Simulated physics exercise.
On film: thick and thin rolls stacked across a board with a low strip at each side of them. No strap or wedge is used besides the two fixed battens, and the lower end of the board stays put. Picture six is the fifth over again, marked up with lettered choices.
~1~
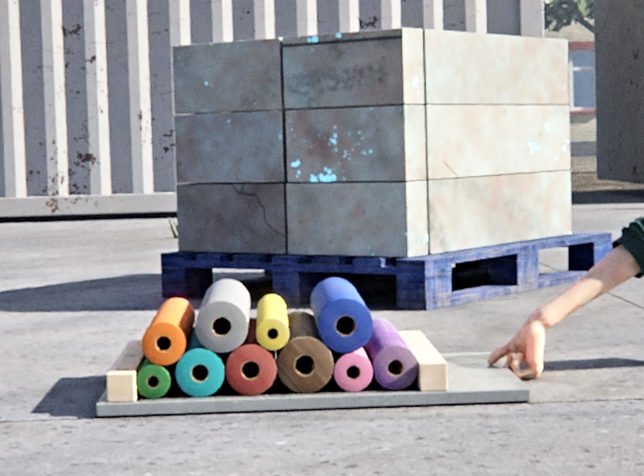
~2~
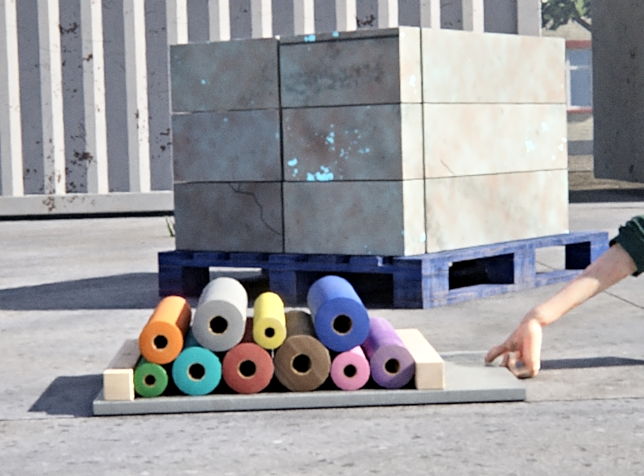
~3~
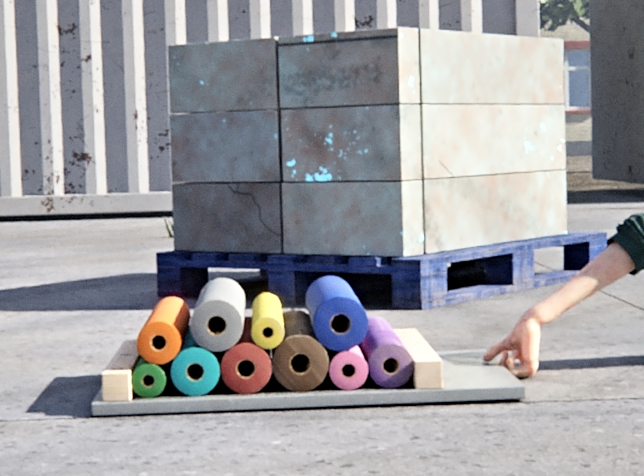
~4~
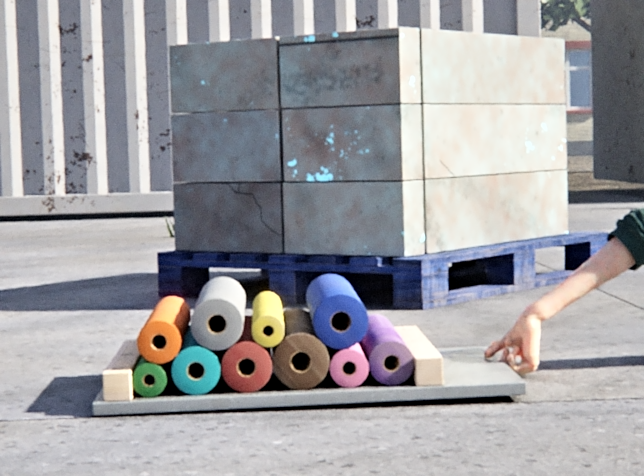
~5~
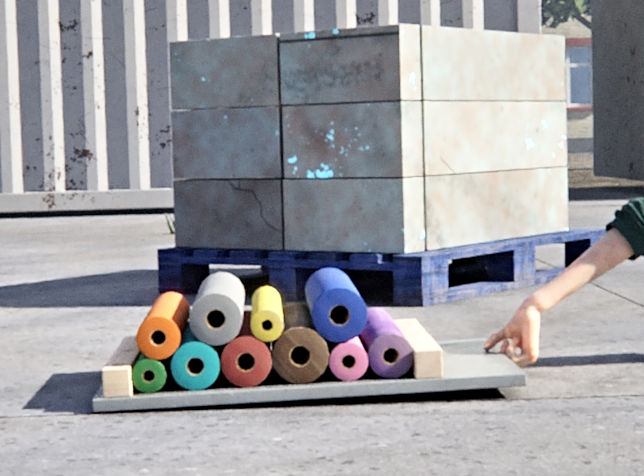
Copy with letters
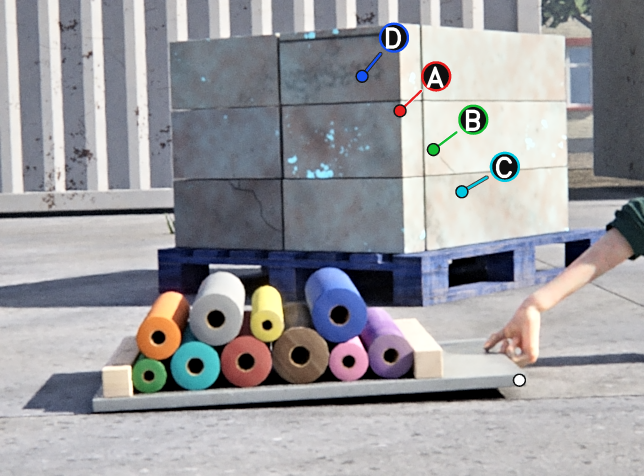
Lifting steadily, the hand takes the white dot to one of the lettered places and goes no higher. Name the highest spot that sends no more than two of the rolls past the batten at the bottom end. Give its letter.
Lift it to C and no more.
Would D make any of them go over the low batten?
At D: Yes.
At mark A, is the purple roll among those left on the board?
Yes, with A.
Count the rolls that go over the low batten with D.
With D, four.
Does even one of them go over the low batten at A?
Yes, at A.
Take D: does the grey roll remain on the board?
No.
On the marked copy, A at (400, 111); B at (433, 149); C at (462, 192); D at (362, 77); the white dot at (520, 380).
With C. Early on, board at 17°.
Further on, board at 28°.
At the end, board at 28°, two over the low batten (grey, orange).
As for the rest, A three over the low batten (grey, yellow, orange); B three over the low batten (grey, yellow, orange); D four over the low batten (blue, grey, yellow, orange).
